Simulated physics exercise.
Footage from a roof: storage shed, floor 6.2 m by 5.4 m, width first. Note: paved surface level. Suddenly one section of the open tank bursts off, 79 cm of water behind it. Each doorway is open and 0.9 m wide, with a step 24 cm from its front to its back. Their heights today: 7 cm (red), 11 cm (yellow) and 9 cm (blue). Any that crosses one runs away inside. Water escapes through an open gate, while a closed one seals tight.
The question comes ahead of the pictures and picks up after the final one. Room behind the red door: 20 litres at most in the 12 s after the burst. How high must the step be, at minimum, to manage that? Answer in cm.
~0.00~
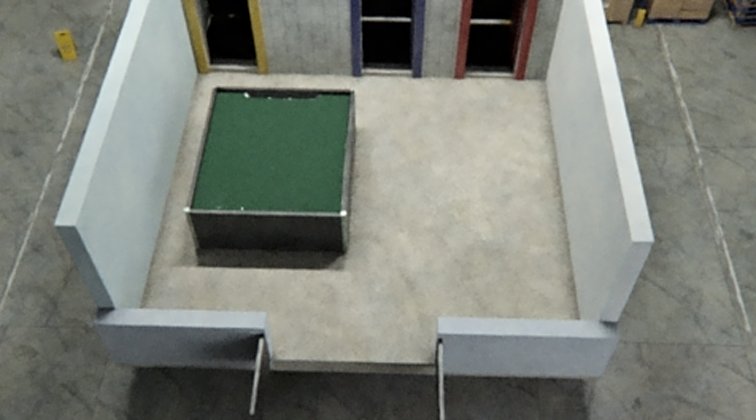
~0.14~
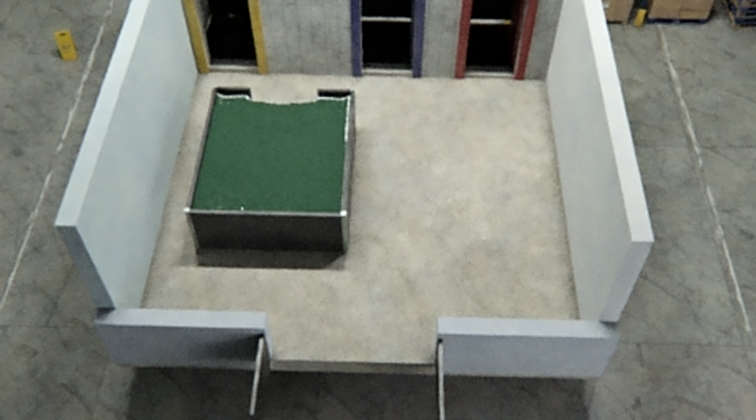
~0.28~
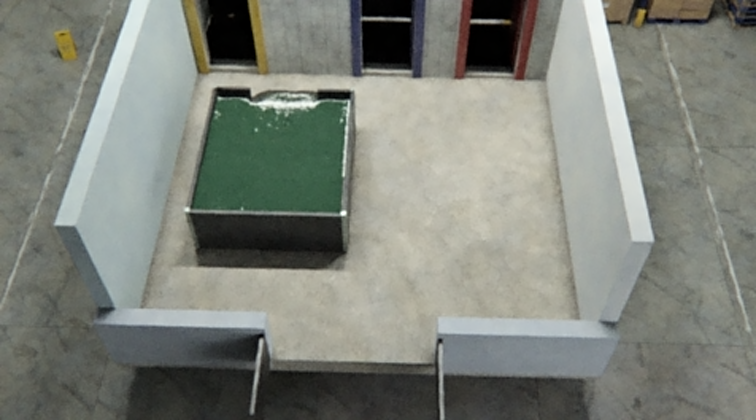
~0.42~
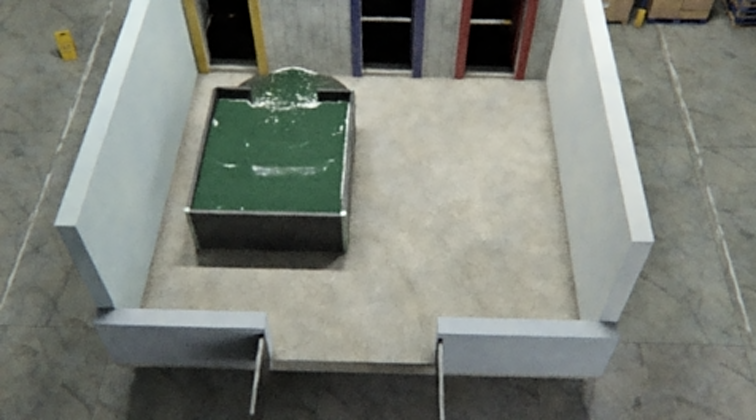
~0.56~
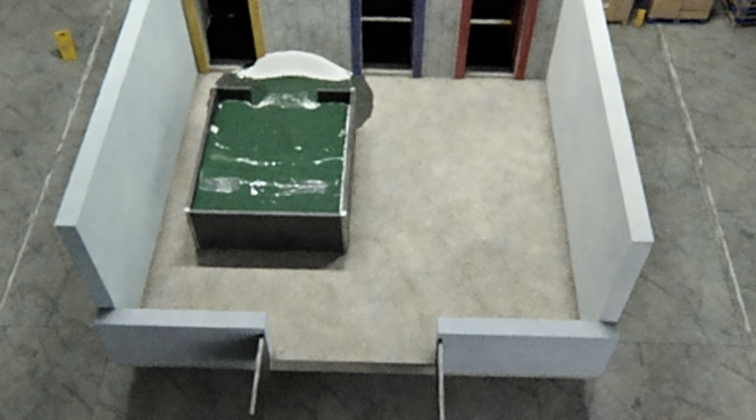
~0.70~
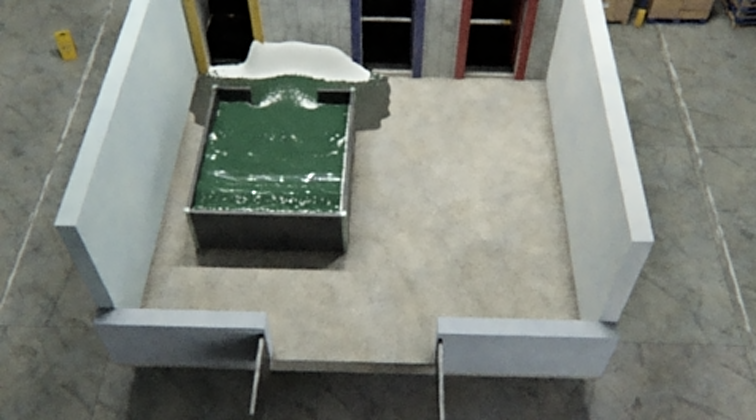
At least 12 cm.
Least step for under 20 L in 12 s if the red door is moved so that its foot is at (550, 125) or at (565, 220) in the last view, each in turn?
First place around 21 cm, second around 9.0 cm.
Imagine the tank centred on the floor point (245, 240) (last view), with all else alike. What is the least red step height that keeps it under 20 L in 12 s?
A height near 12.5 cm.
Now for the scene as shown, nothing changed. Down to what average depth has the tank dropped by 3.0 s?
41 cm, roughly.
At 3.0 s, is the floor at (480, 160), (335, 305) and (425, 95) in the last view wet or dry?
So, in order, I'd say got wet, then stayed dry, then got wet.
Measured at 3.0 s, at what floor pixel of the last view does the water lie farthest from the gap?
Lab note: Front tip approx. at (567, 254).
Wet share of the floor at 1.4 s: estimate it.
About 20 per cent.
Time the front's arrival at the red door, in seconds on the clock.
Arrival: Red 1.4 s.
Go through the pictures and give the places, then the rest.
Still water, 79 cm deep, in the open tank at (276, 151); the red door at (495, 34) is dry, in the first picture.
The gap is on the far side, the front 0.3 m out at a hidden place; the back of the open tank holds 79 cm, in the second picture.
The front is at a hidden place, 0.8 m from the gap on the far side; 1.0 m2 of floor is wet, 79 cm left at the back, in the third picture.
The front is at (266, 75), 1.3 m from the gap on the far side; 2.2 m2 of floor is wet, 79 cm left at the back, in the fourth picture.
Water pours out on the far side and has run 1.4 m, to (229, 74); about 8 cm deep outside, 78 cm at the back, in the fifth picture.
The front is at (205, 74), 1.7 m from the gap on the far side; 3.7 m2 of floor is wet, 72 cm left at the back; the red door at (495, 34), 3.7 m from the gap, is still 1.9 m from the nearest water, in the sixth picture.
After 1.4 s water covers 20 % of the floor, deepest (57 cm) near (288, 80); 2 cm at the red door, 0 litres in over its 7 cm step.
After 3.0 s water covers 55 % of the floor, deepest (40 cm) near (207, 79); 6 cm at the red door, 0 litres in over its 7 cm step.
After 12.0 s water covers 100 % of the floor, deepest (16 cm) near (136, 328); 12 cm at the red door, 92 litres in over its 7 cm step.
At the red door as built, the water arrived by 1.4 s and peaked near 16 cm at 10.4 s.
Run again over the same 12 s with other heights there, 41 litres in over 10 cm, 11 litres over 13.5 cm. The limit of 20 litres is kept from about 12 cm up.
